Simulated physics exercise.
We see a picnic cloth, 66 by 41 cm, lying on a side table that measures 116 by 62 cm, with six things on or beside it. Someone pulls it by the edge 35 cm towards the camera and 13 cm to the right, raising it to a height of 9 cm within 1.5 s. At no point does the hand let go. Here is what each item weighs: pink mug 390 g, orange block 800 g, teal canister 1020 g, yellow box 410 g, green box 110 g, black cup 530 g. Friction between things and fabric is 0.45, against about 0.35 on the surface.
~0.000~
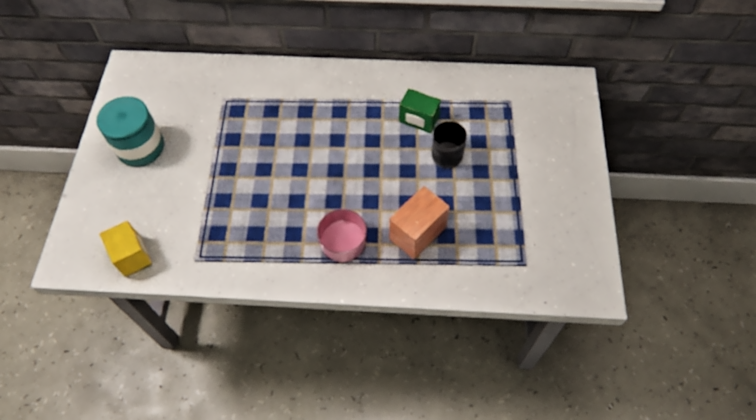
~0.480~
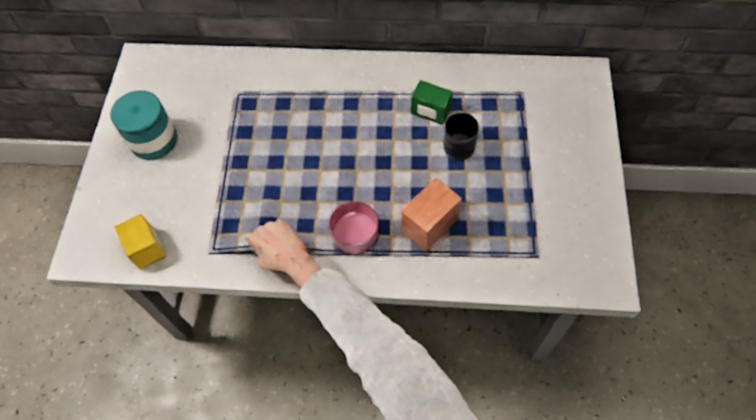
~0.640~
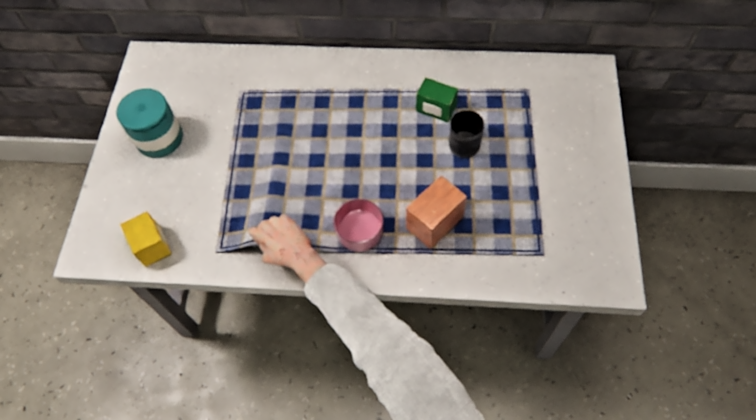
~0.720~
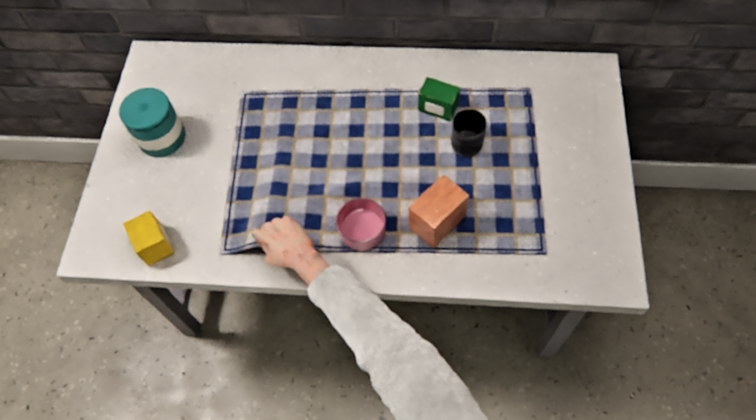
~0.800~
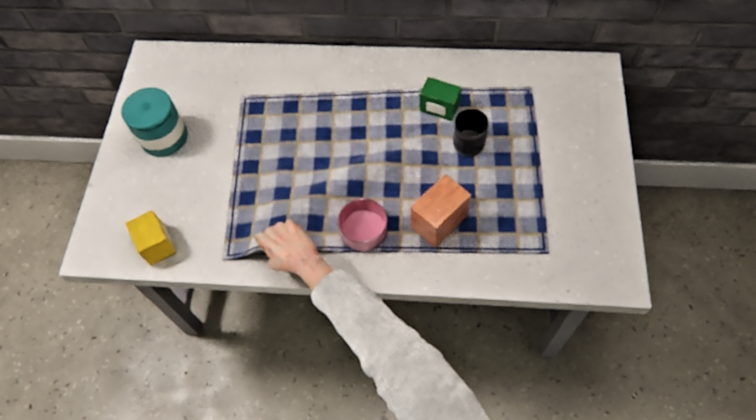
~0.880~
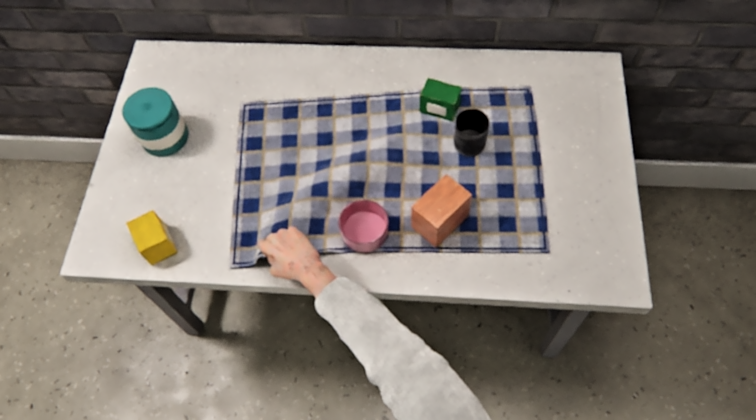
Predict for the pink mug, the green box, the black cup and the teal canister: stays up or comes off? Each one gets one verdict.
Result: I'd say the pink mug leaves. I'd say the green box does not leave. I'd say the black cup does not leave. I'd say the teal canister does not leave.
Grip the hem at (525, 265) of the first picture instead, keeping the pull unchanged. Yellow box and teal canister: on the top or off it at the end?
When everything settles, the yellow box survives on top and the teal canister survives on top.
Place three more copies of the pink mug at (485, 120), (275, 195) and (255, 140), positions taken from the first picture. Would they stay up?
Going through the three spots as listed: Holds its spot, ends up off the top and ends up off the top.
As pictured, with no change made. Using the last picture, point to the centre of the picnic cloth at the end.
Close to (330, 269) in pixels.
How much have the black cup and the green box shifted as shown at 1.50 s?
Shift - black cup 15 cm, green box 20 cm.
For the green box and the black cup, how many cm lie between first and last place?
Green box: 35 cm; black cup: 30 cm.
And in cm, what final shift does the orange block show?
Measured: Orange block displaced by 15 cm.
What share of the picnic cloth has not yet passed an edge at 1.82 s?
I'd say close to 60 per cent of it.
After 1.2 s, 95 % of the picnic cloth is still over the top; pink mug 8 cm off its start, green box 7 cm off its start, black cup 5 cm off its start.
After 1.5 s, 80 % of the picnic cloth is still over the top; green box 18 cm off its start, pink mug 15 cm off its start, black cup 14 cm off its start.
After 1.8 s, 60 % of the picnic cloth is still over the top; green box 29 cm off its start at (336, 166), pink mug over the edge, black cup 23 cm off its start at (383, 185).
After 2.1 s, 55 % of the picnic cloth is still over the top; pink mug over the edge, green box 34 cm off its start, black cup 29 cm off its start.
After 3.7 s, 55 % of the picnic cloth is still over the top; pink mug over the edge, green box 35 cm off its start at (321, 188), black cup 29 cm off its start at (368, 212), teal canister 0 cm off its start at (147, 107).
